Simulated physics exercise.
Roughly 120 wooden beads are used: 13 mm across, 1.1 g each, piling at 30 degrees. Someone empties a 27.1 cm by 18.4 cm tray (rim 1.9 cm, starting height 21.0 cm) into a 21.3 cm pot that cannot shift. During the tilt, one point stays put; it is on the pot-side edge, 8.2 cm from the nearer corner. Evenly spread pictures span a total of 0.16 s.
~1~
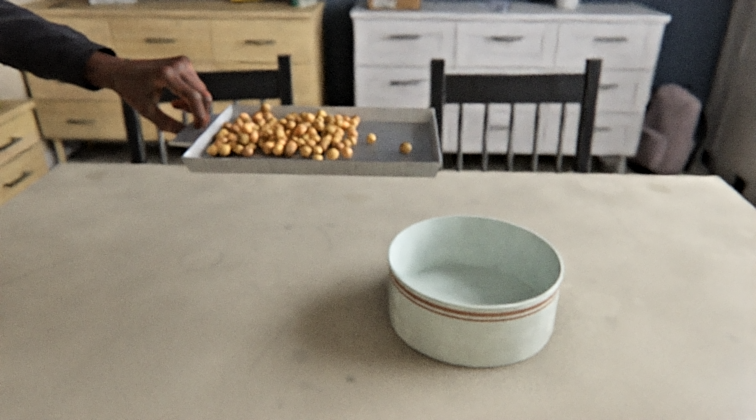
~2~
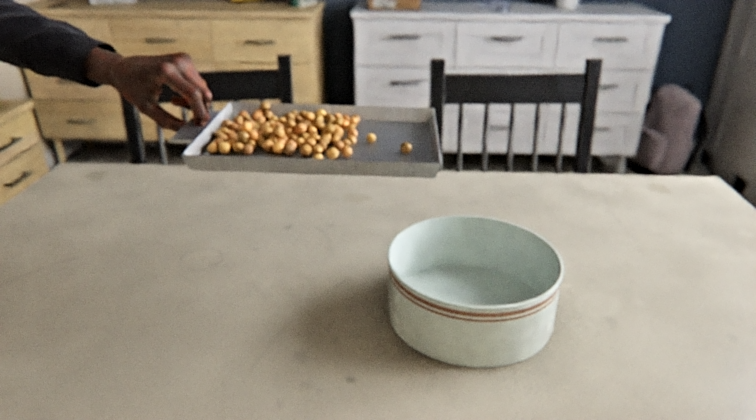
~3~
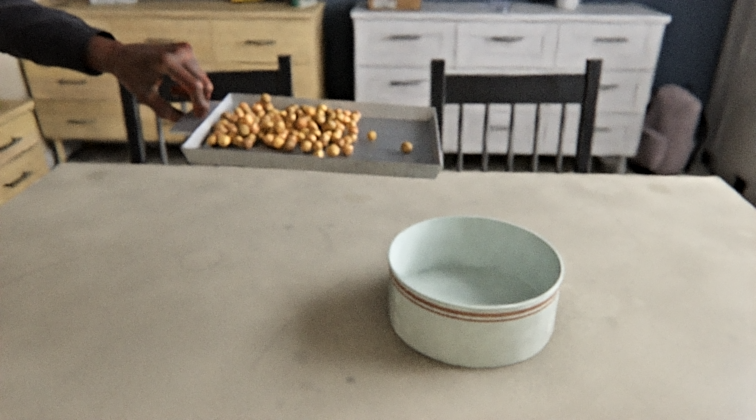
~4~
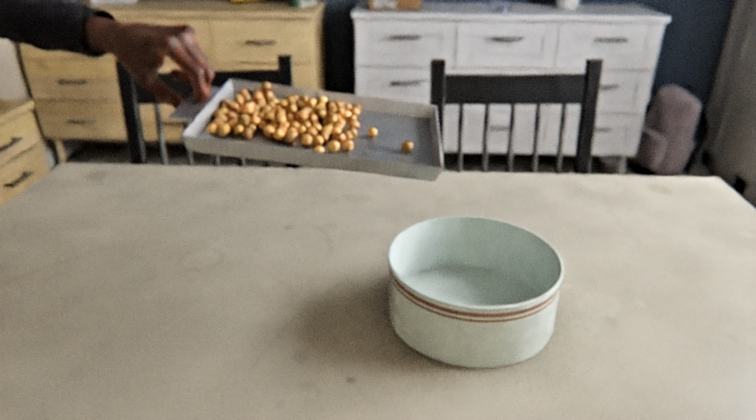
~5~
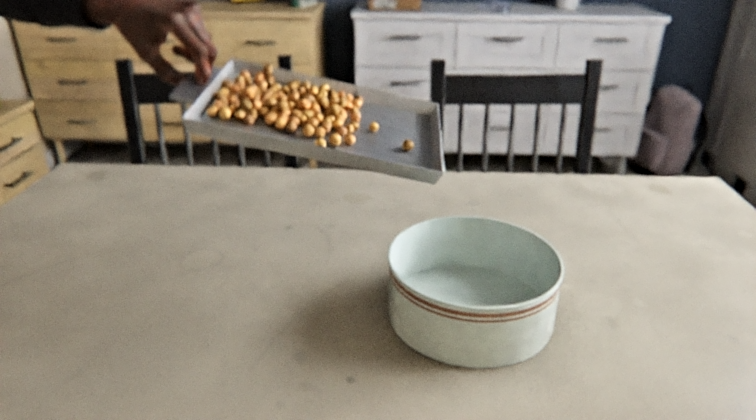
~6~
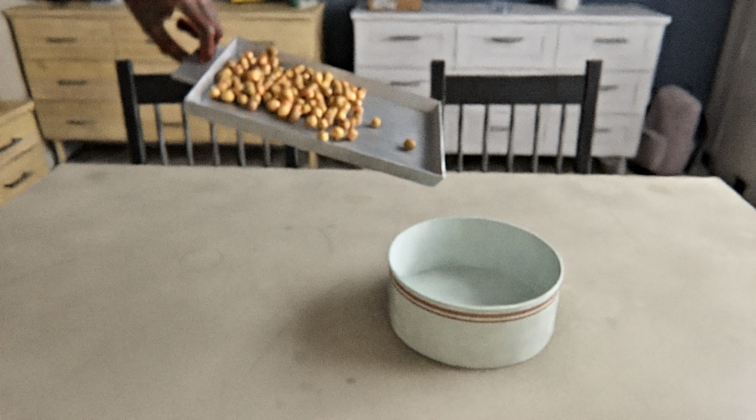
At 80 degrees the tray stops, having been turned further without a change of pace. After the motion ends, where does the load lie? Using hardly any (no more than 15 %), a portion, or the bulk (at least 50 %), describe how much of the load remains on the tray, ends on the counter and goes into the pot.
Tray: Hardly any, counter: Hardly any, pot: The bulk.
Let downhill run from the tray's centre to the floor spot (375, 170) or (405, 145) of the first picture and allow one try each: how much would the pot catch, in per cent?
75 and 40 %.
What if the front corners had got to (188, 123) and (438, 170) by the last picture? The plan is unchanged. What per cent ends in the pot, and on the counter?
Pot 100; counter 0.
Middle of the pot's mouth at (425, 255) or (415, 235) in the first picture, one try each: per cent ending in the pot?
About 65 and 10 per cent.
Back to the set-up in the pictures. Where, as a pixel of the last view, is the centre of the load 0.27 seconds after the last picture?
At that time the load is centred around (404, 90).
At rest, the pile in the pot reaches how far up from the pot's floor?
Close to 2.5 cm up.
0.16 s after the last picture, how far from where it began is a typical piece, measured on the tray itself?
Roughly 2 cm.
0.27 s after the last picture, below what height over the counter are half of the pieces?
I'd say near 30 cm.
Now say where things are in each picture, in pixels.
The first frame shows tray tilt 0 degrees, front corners at (188, 156) and (436, 161); middle of the pieces at (288, 135); pot at (474, 255).
The second frame shows tray tilt 1 degrees, front corners at (188, 153) and (436, 161); middle of the pieces at (288, 133).
The third frame shows tray tilt 3 degrees, front corners at (188, 146) and (437, 163), lowest corner right front; middle of the pieces at (288, 128).
The fourth frame shows tray tilt 7 degrees, front corners at (188, 134) and (438, 165), lowest corner right front; middle of the pieces at (289, 119).
The fifth frame shows tray tilt 13 degrees, front corners at (189, 116) and (439, 169), lowest corner right front; middle of the pieces at (290, 106).
The sixth frame shows tray tilt 19 degrees, front corners at (192, 98) and (439, 173), lowest corner right front; middle of the pieces at (293, 93); pot at (474, 256).
Then, 0.16 s after the last picture, tilt 51 degrees; the tray holds 100 %, the pot 0 %.
Then, 0.27 s after the last picture, tilt 72 degrees; the tray holds 100 %, the pot 0 %.
Then, 0.52 s after the last picture, tilt 80 degrees; the tray holds 5 %, the pot 85 %.
In the end, tray 0 %, counter 10 %, pot 90 %.
